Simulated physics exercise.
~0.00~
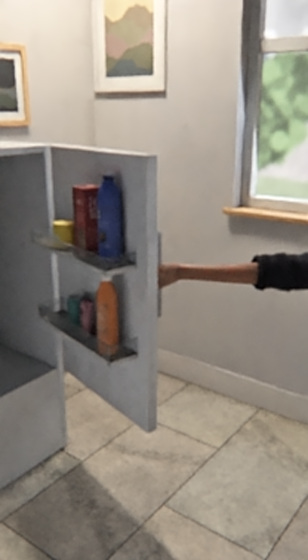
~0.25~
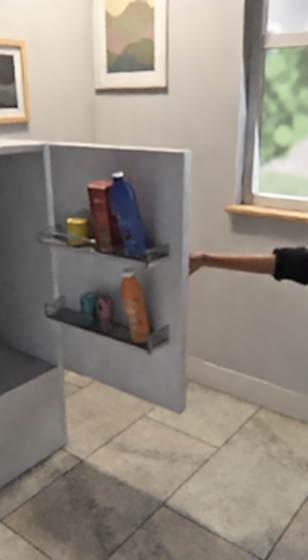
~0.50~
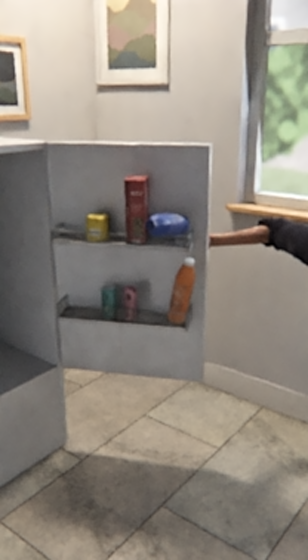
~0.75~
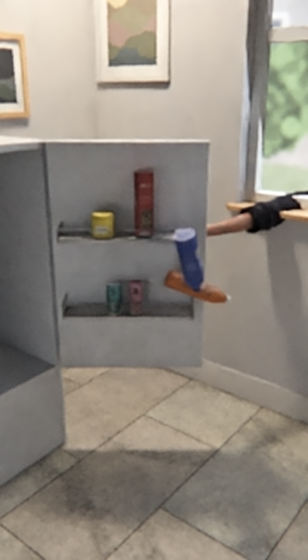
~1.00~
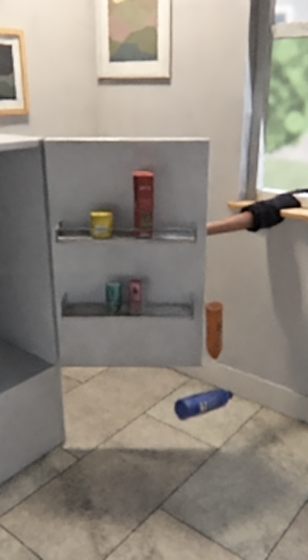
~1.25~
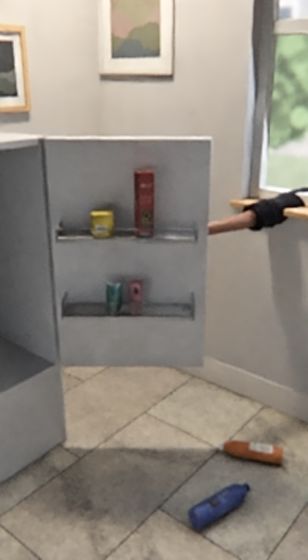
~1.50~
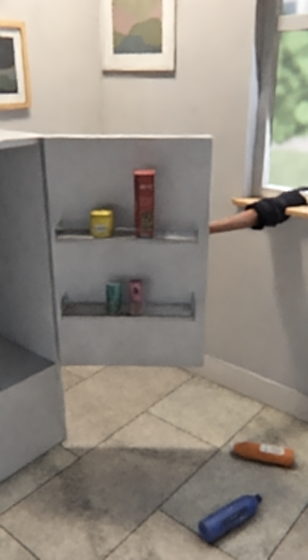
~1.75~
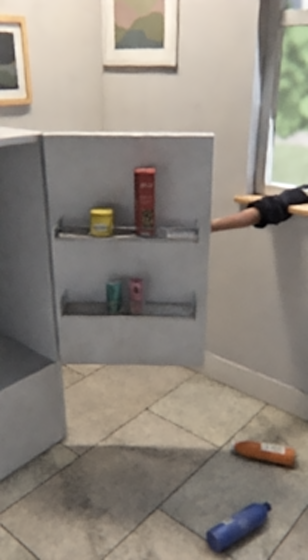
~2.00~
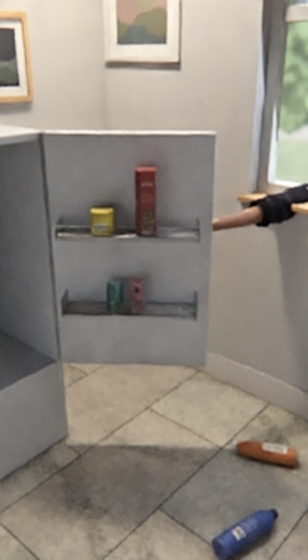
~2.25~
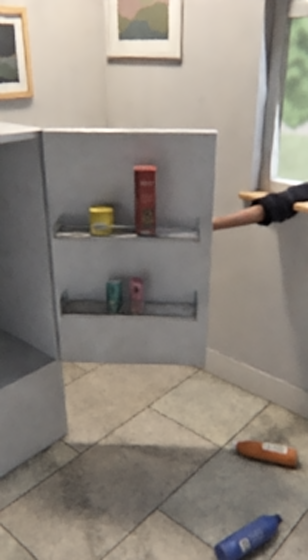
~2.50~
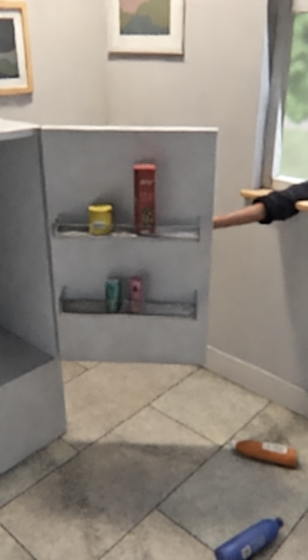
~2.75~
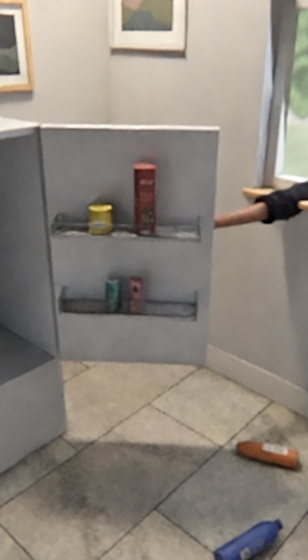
In the video, a hand pulls open a grey cooler door holding bottles, cans, a jar and a carton on two racks; the blue and orange bottles tip, fall off the door's outer end and land on the tiled floor, while the other items remain upright on the racks.
